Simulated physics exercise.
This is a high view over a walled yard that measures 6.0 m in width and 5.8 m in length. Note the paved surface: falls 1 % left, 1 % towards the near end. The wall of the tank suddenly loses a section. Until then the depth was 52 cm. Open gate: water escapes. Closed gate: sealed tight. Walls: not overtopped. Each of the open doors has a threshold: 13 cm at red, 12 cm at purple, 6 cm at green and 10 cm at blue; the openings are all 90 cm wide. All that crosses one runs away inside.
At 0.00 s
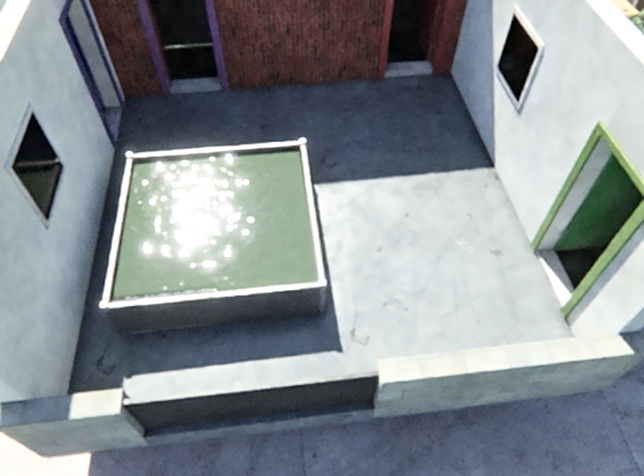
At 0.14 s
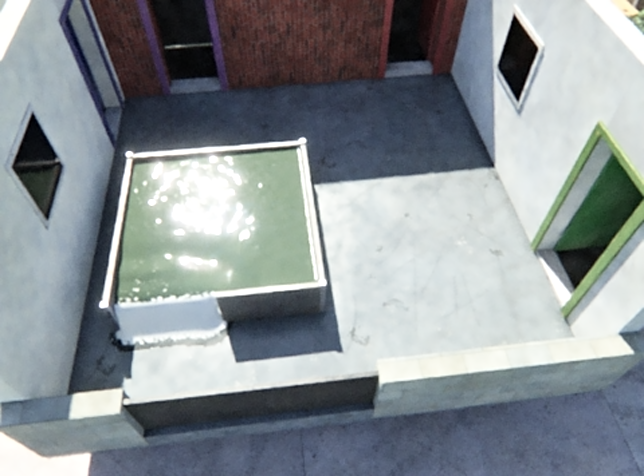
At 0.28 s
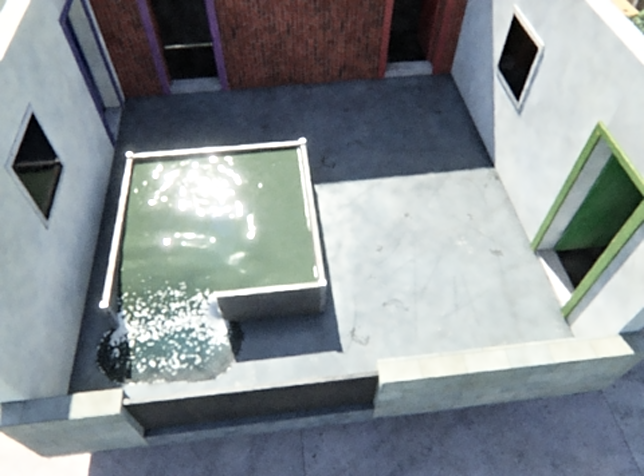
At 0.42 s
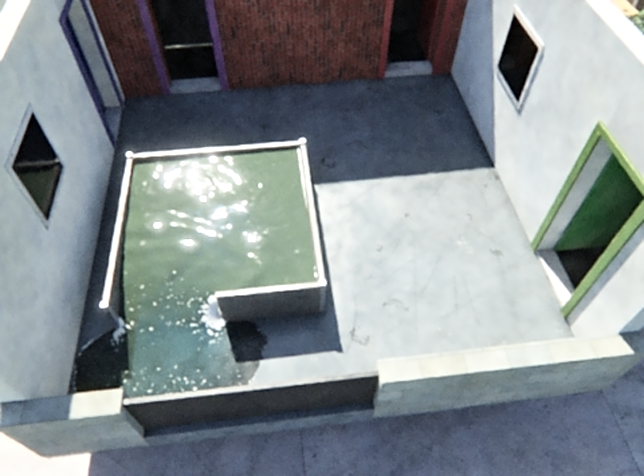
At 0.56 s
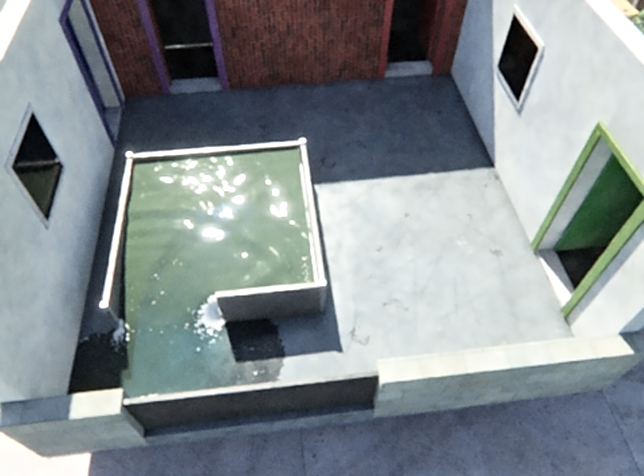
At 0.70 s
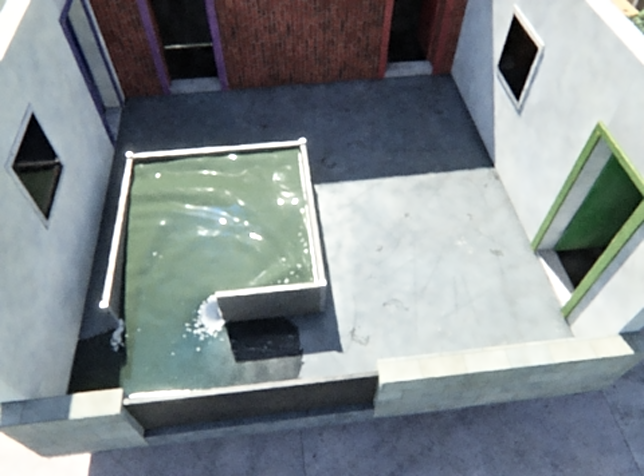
A square tank of green water loses part of its front wall and floods the paving.
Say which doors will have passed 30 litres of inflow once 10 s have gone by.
In the end at the red door the total will be lower than the limit. At the purple door the total will be lower than the limit. At the green door the total will be higher than the limit. At the blue door the total will be lower than the limit.
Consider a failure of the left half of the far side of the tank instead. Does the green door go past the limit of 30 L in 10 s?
Against that limit: Green short of it.
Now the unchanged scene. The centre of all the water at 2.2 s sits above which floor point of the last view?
Pixel position near (206, 280).
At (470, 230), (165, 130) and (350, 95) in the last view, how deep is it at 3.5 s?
Taking the spots in order: 3 cm, 3 cm, 0 cm.
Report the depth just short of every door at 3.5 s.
Readings (cm): Red = 0; purple = 10; green = 19; blue = 8.
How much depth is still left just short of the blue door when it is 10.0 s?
About 7.5 cm.
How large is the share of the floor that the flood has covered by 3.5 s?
I'd guess around 50 %.
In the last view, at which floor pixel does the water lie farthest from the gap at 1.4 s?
(405, 383).
After 1.4 s water covers 10 % of the floor and is deepest (57 cm) near (63, 425); red door not reached, purple door not reached, green door not reached, blue door not reached.
After 2.2 s water covers 25 % of the floor and is deepest (48 cm) near (63, 425); red door not reached, purple door not reached, green door not reached, blue door not reached.
After 3.5 s water covers 50 % of the floor and is deepest (34 cm) near (63, 425); red door not reached, purple door 10 cm at the sill, 0 L in, green door 19 cm at the sill, 13 L in, blue door 8 cm at the sill, 0 L in.
After 6.0 s water covers 85 % of the floor and is deepest (24 cm) near (63, 425); red door 3 cm at the sill, 0 L in, purple door 10 cm at the sill, 3 L in, green door 15 cm at the sill, 145 L in, blue door 9 cm at the sill, 4 L in.
After 10.0 s water covers 95 % of the floor and is deepest (16 cm) near (63, 425); red door 7 cm at the sill, 0 L in, purple door 6 cm at the sill, 3 L in, green door 9 cm at the sill, 211 L in, blue door 8 cm at the sill, 9 L in.
